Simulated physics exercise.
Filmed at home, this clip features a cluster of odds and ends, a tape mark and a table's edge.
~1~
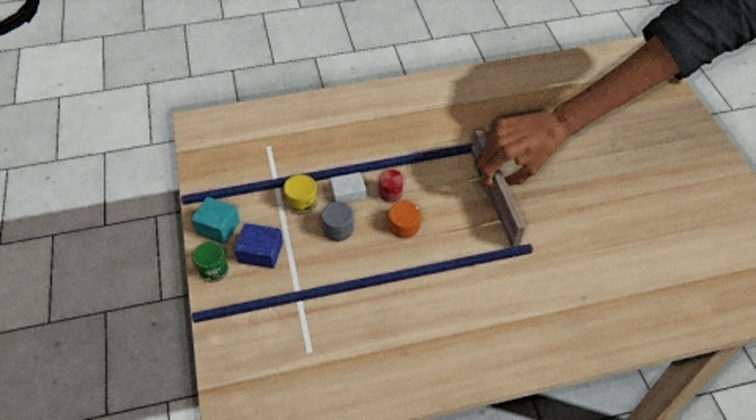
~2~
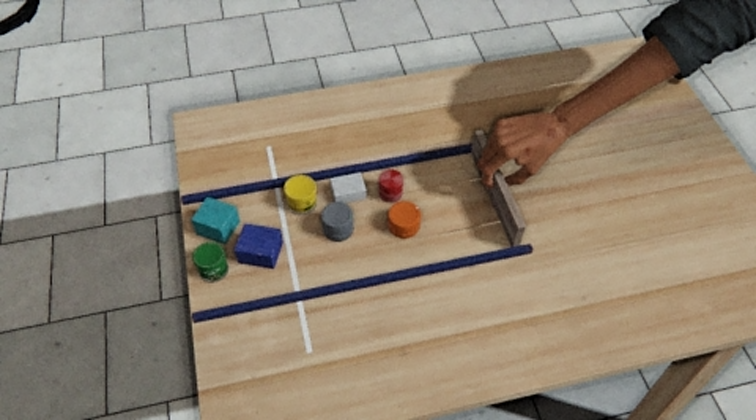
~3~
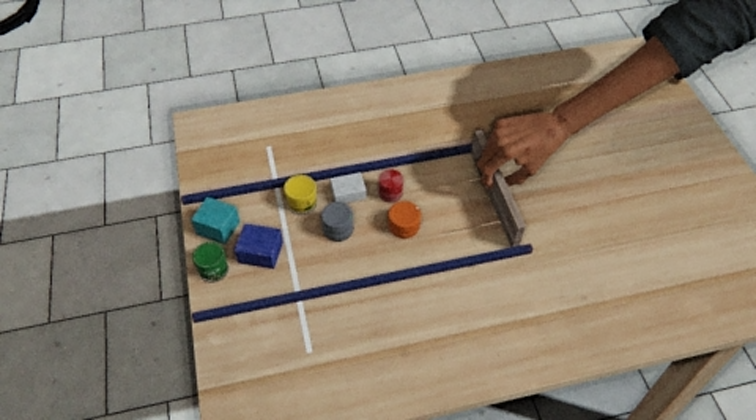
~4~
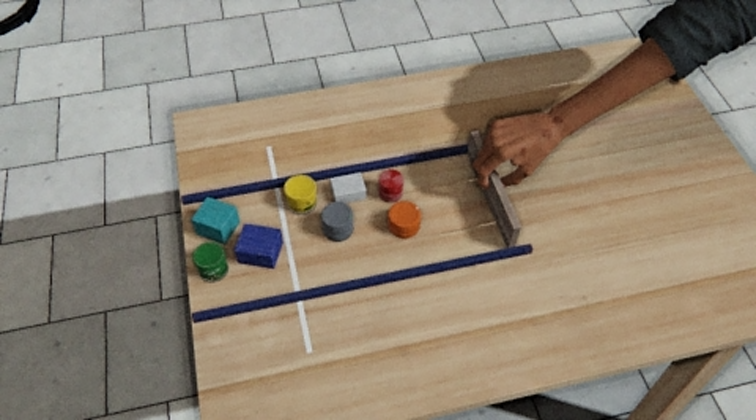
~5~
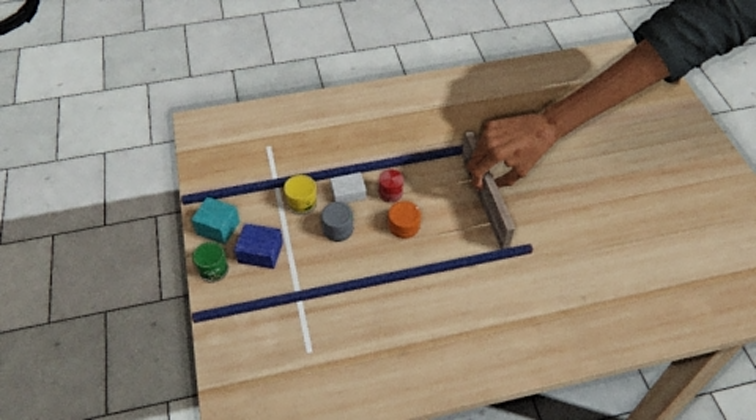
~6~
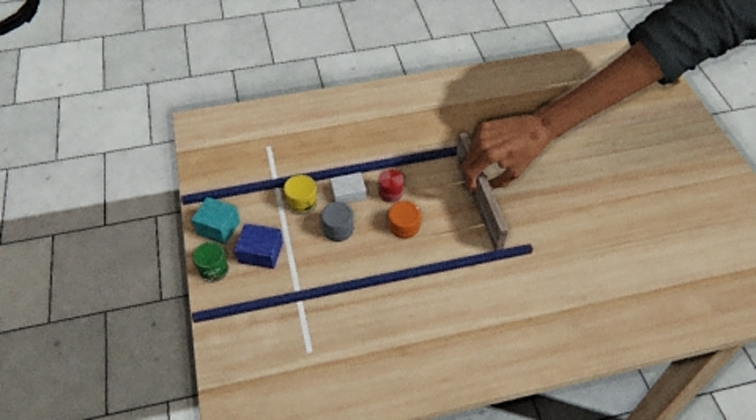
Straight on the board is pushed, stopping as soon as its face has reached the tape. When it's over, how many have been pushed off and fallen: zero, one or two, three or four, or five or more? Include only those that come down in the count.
Count off: Nothing.
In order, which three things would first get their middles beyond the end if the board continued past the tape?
Taking them earliest first, it's the green pot, the turquoise block and the blue block.
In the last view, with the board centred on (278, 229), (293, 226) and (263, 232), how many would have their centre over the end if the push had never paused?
Respectively 0, 0 and 1.
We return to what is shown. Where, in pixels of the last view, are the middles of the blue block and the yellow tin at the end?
Blue block: About (237, 258); yellow tin: About (239, 201).
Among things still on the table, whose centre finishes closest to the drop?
Result - foremost is the green pot.
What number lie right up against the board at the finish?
All in all, 3.
Soon after, none off yet; green pot at rest near (211, 262); turquoise block at rest near (216, 221); blue block at rest near (259, 246).
At rest, the number that fall off is zero.
